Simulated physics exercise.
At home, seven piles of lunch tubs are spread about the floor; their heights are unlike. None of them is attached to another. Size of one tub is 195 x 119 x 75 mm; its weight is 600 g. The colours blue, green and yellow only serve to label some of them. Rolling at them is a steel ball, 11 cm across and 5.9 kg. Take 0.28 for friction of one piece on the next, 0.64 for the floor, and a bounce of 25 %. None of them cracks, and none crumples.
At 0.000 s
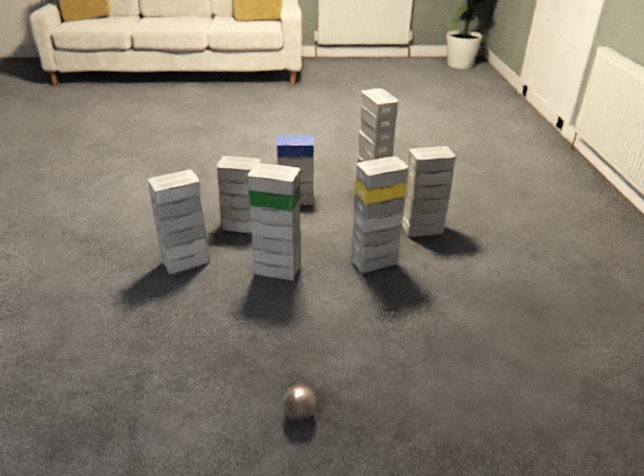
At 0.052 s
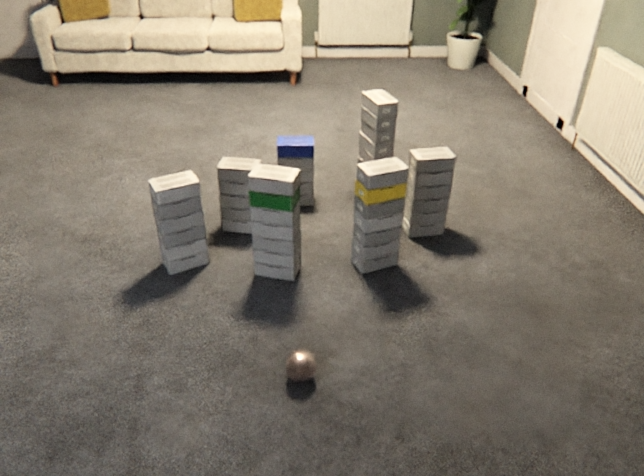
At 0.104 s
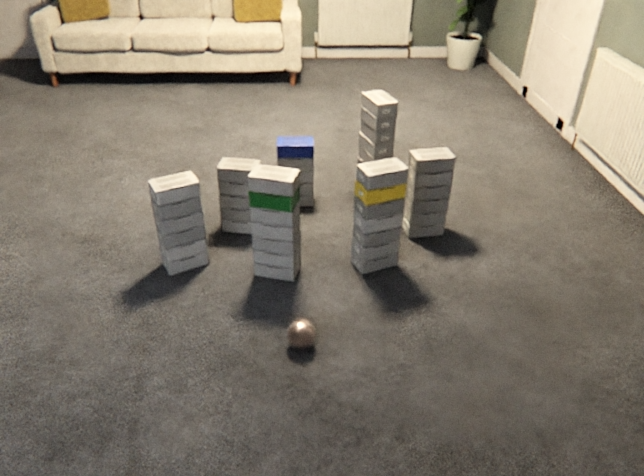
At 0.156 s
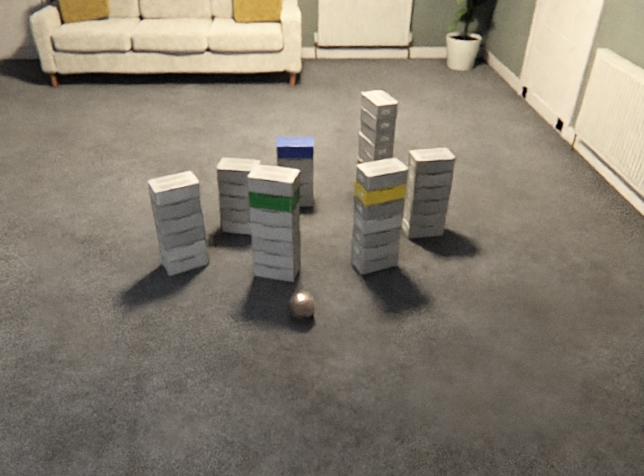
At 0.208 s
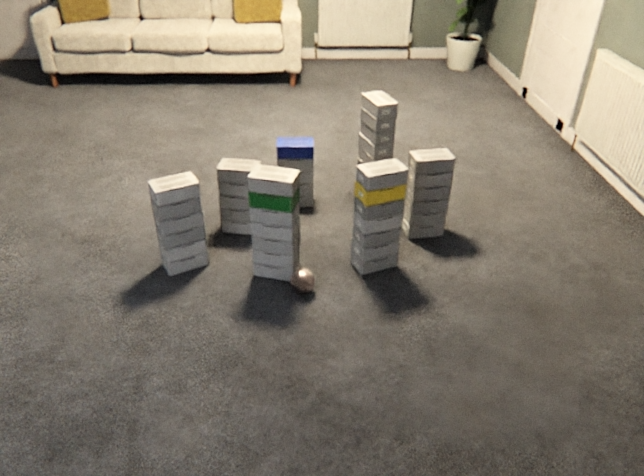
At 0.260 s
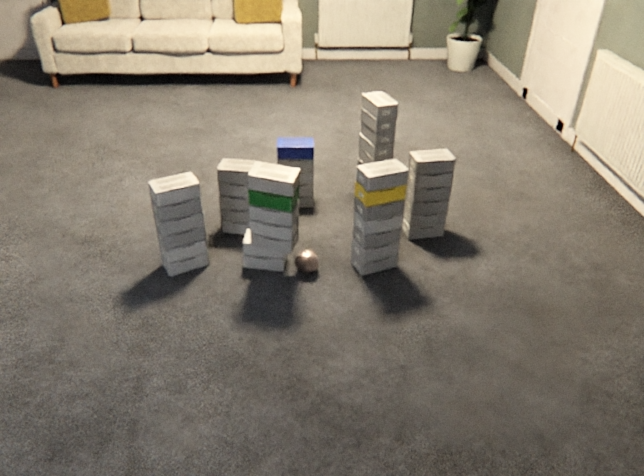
A steel ball rolls away across the floor and knocks the green-marked stack slightly askew.
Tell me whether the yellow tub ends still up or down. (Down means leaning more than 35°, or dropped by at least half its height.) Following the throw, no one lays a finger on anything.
The yellow tub ends still up.
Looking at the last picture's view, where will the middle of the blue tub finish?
In the last picture it sits at roughly (318, 236).
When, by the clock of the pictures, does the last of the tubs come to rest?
At roughly 1.5 s.
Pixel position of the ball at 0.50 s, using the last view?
Roughly at pixel (327, 192).
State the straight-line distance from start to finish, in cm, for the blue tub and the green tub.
Displacement in cm - blue: 50; green: 50.
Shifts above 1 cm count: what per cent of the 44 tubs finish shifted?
Answer: 35 %.
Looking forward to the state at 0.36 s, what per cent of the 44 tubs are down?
5 %.
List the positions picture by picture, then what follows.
In the first picture (each place is the centre of the face we see best), ball (300, 404) 70 cm from contact, 3.3 m/s; yellow tub (387, 194); green tub (270, 202); blue tub (295, 151); all as stacked.
The second picture shows ball (301, 367) 53 cm from contact, 3.3 m/s; yellow tub (387, 195).
The third picture shows ball (301, 335) 35 cm from contact, 3.3 m/s; yellow tub (387, 195).
The fourth picture shows ball (302, 306) 18 cm from contact, 3.3 m/s; yellow tub (387, 196).
The fifth picture shows ball (302, 281) after contact, 3.1 m/s; yellow tub (387, 196); one has shifted.
The sixth picture shows ball (307, 262) after contact, 2.9 m/s; yellow tub (387, 197); green tub (270, 202) tilted 5°; blue tub (295, 154); steepest lean 5°, the tub at (271, 245); 7 have shifted.
By 0.36 s, ball still moving; 2 of the 44 tubs down; yellow tub unmoved; green tub tilted 15°, 31 mm lower.
By 0.50 s, ball still moving; 5 of the 44 tubs down; yellow tub unmoved; blue tub tilted 4°.
By 0.96 s, ball still moving; 8 of the 44 tubs down; yellow tub unmoved; blue tub on its side.
By 1.16 s, ball still moving; 8 of the 44 tubs down; yellow tub unmoved; blue tub upside down.
When it is over (1.8 s), ball rolling away; 8 of the 44 tubs down; yellow tub unmoved; blue tub upside down; green tub upside down. In pixels of the last frame, middles, yellow tub near (380, 191), blue tub near (318, 236).
